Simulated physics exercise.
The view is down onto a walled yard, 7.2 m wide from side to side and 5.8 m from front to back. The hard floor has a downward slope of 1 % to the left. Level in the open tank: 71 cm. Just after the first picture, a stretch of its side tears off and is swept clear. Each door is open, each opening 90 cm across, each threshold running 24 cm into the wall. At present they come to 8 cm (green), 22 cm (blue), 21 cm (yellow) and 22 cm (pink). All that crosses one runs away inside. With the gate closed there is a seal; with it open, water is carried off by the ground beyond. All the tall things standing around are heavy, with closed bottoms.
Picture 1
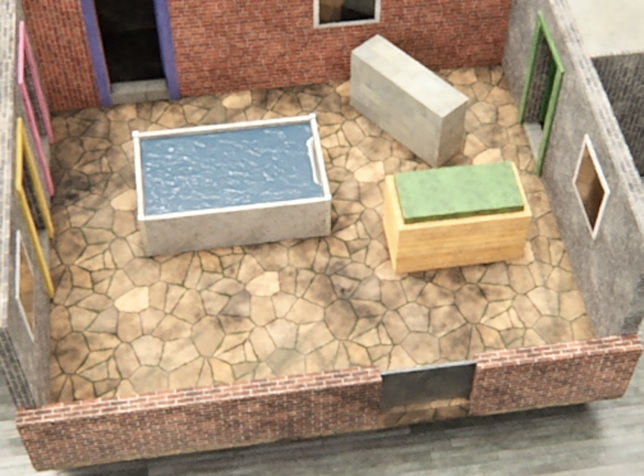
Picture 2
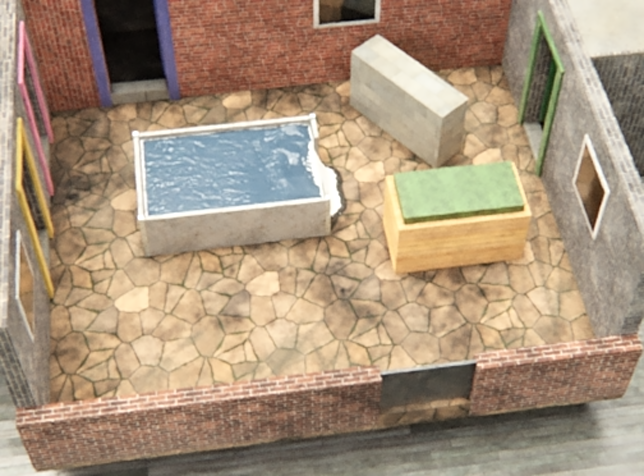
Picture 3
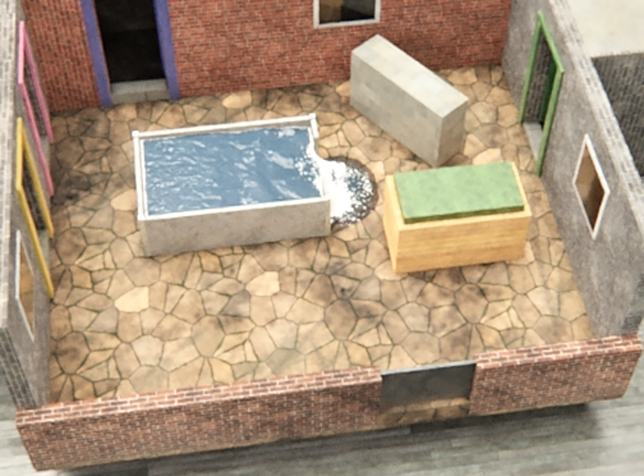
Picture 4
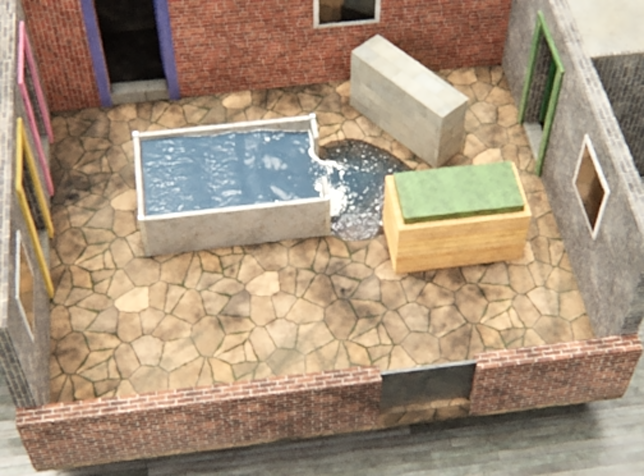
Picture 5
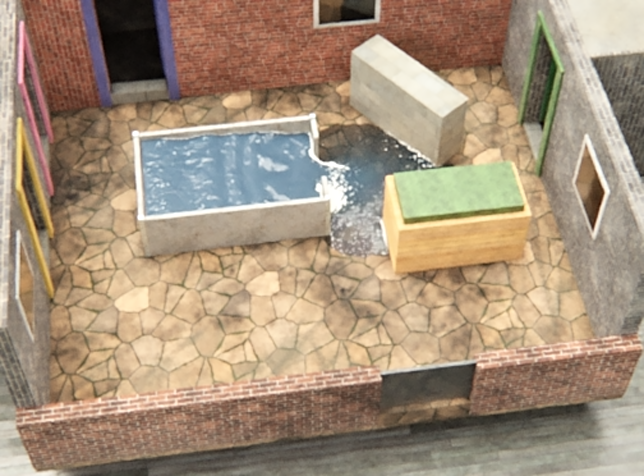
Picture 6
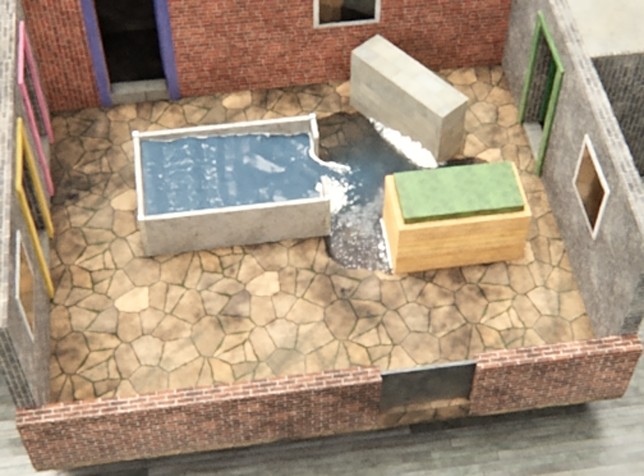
Open tank of water in a walled yard losing part of its right side, water pouring out and spreading between two blocks.
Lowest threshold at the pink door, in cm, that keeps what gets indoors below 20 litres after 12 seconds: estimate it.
My estimate is 9 cm.
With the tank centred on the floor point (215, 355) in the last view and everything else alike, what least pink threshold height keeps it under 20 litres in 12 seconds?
It should be around 5.5 cm high.
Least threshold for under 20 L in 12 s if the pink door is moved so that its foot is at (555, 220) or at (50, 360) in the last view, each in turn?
Minimums: About 21 cm and 7.0 cm.
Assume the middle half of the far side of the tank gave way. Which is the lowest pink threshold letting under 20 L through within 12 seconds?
Then 21 cm.
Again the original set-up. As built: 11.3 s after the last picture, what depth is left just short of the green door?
You'd measure close to 7.0 cm there.
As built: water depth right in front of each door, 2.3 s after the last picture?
Lab note, cm: Green 20; blue 1; yellow 0; pink 0.
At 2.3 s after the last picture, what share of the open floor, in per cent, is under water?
About 45 per cent.
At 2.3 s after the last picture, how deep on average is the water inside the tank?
Close to 37 cm deep on average.
Then, 0.7 s after the last picture water covers 15 % of the floor, deepest (36 cm) near (402, 161); it has not reached the pink door.
Then, 2.3 s after the last picture water covers 45 % of the floor, deepest (33 cm) near (531, 183); it has not reached the pink door.
Then, 11.3 s after the last picture water covers 95 % of the floor, deepest (12 cm) near (51, 379); 9 cm at the pink door, 0 litres in over its 22 cm threshold.
At the pink door as built, the water peaked near 13 cm, 6.3 s after the last picture.
Run again over the same 12 s with other heights there, 34 litres in over 8 cm, 8 litres over 10.5 cm. The limit of 20 litres is kept from about 9 cm up.
